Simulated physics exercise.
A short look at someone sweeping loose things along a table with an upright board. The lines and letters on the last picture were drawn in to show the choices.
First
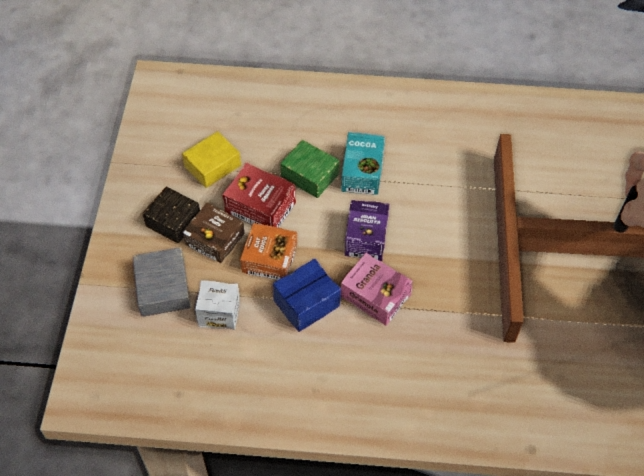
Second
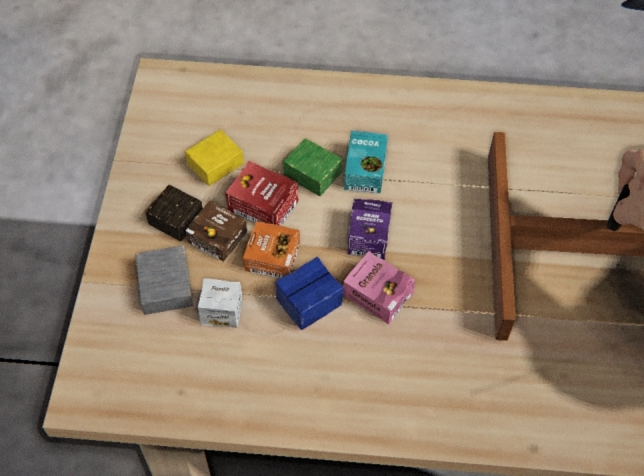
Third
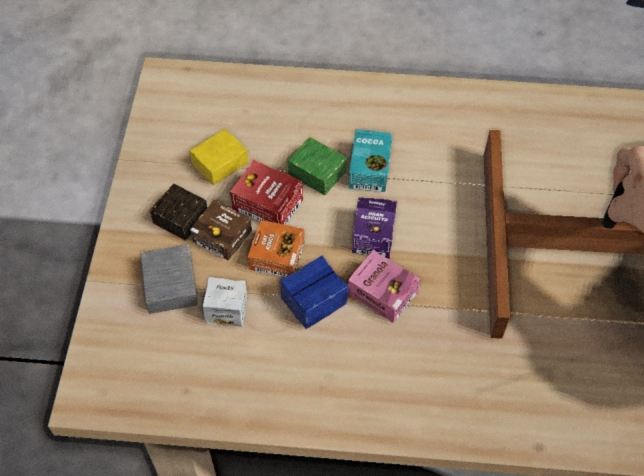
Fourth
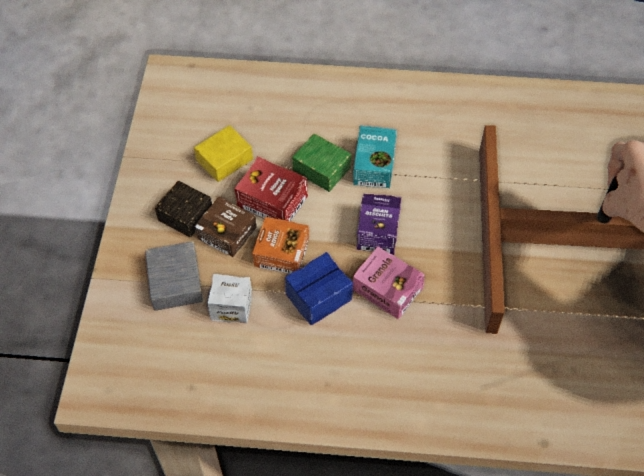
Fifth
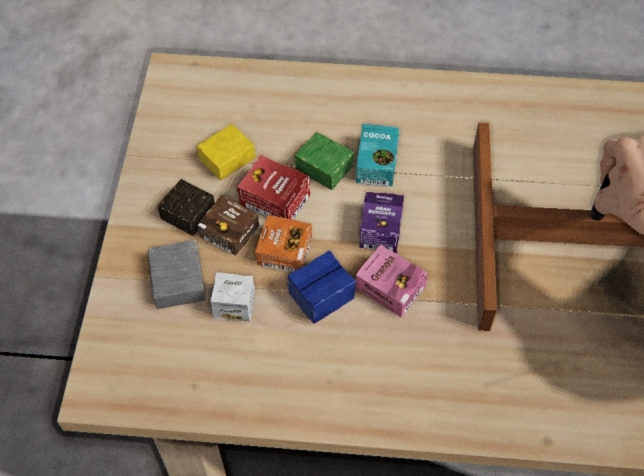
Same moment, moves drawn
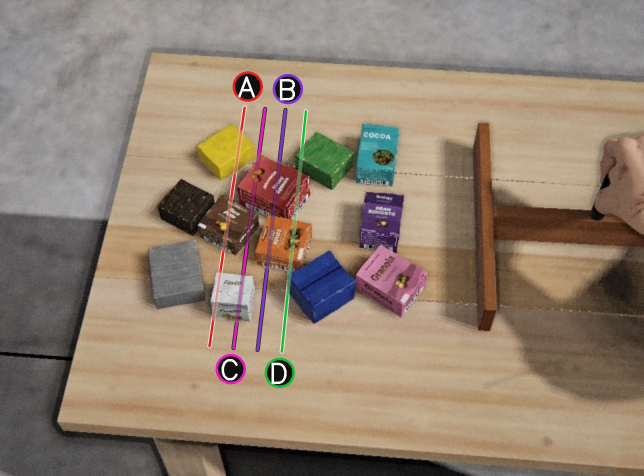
On a light wooden table, a hand at the right holds a brown upright board and slides it slightly left toward a cluster of small colourful boxes and blocks, which stay in their arrangement without being touched.
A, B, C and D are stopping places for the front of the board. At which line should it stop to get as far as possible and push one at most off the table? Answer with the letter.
Stop at A.
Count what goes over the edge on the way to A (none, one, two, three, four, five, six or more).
By then, one.
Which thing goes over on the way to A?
It is the black block.
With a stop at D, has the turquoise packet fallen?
No.
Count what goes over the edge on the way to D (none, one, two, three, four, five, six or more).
The count is none.
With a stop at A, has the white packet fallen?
No.
On the copy, A at (229, 217); B at (273, 220); C at (251, 218); D at (295, 221).
On A. First, board (394, 203); blue box (308, 292); turquoise packet (369, 155).
Then, board (301, 197); black block (157, 192); yellow block (197, 147).
Finally, board (231, 192); black block over the edge; yellow block (134, 141); one fallen.
By contrast, B is within the limit but short; C is within the limit but short; D is within the limit but short.
